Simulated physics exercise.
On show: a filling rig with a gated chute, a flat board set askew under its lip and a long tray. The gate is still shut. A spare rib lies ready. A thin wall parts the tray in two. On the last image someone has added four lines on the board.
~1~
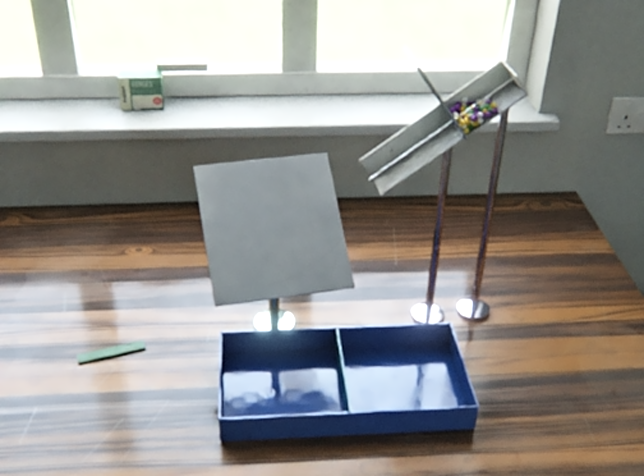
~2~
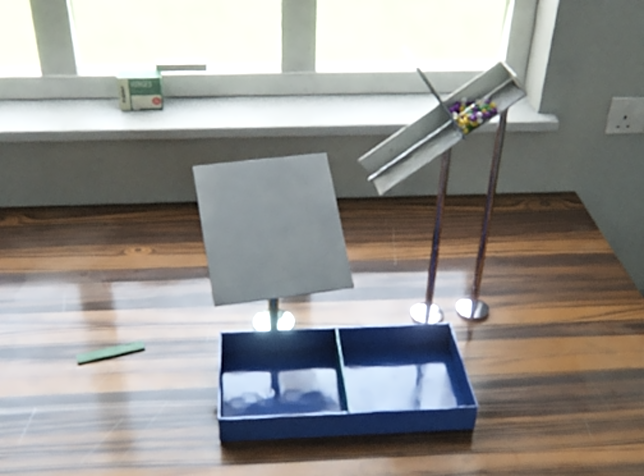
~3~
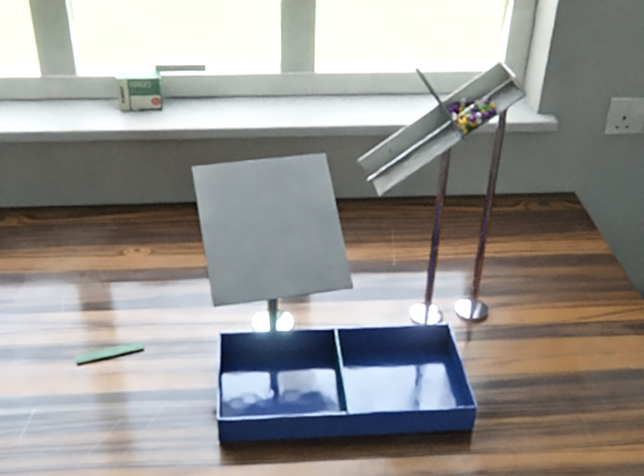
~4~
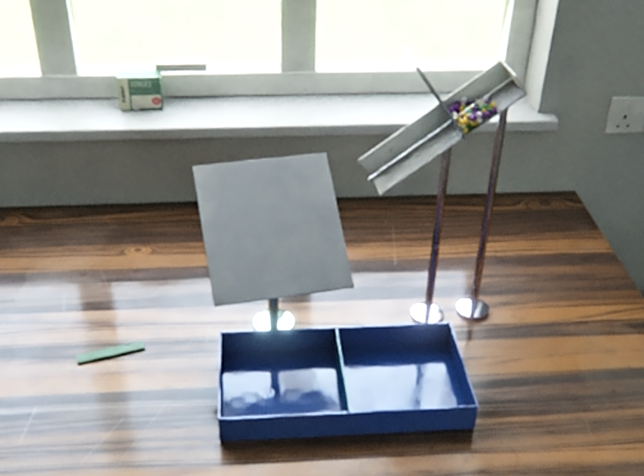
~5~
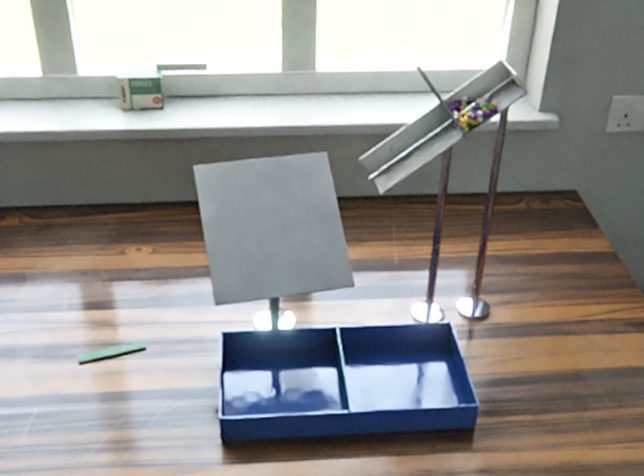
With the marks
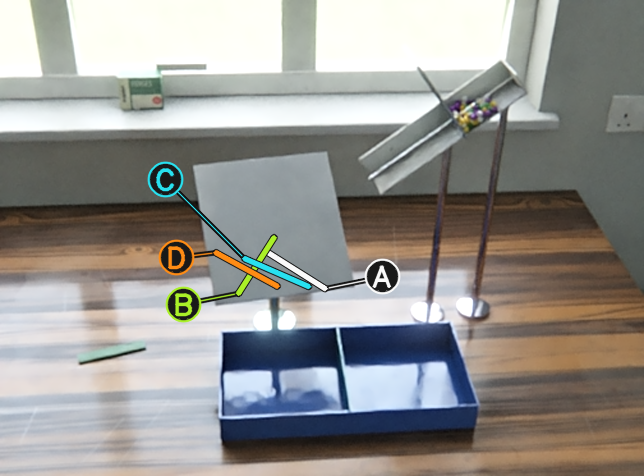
Nothing moves on the striped wooden table: small colourful beads stay behind the gate of a sloping chute on two posts, beside a tilted grey board and a blue tray with two compartments, near a green strip.
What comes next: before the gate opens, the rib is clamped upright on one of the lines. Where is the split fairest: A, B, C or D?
C.
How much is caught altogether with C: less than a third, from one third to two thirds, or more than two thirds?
More than two thirds.
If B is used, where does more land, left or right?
More lands on the left.
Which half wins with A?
Right.
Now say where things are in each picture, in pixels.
The first picture shows load behind the gate (469, 111), round plastic beads; lip of the chute (377, 186), sloping fairly steeply.
The second picture shows middle of the board (273, 226), tilted fairly steeply; middle of its low edge (286, 296); of its high edge (261, 160).
The third picture shows front corners of the tray (218, 419) and (477, 406); front end of its middle wall (349, 413).
The fourth picture shows middle of the load (468, 111); lip (376, 185).
The fifth picture shows middle of the load (468, 110); lip (376, 185).
On the marked copy, line A from (266, 251) to (325, 288); line B from (274, 237) to (238, 293); line C from (244, 258) to (308, 286); line D from (215, 252) to (277, 286).
With A, of what is caught, roughly a quarter in the left half, the larger part in the right.
With B, of what is caught, almost all in the left half, about a tenth in the right.
With C, of what is caught, roughly two thirds in the left half, roughly a third in the right.
With D, of what is caught, almost all in the left half, about a tenth in the right.
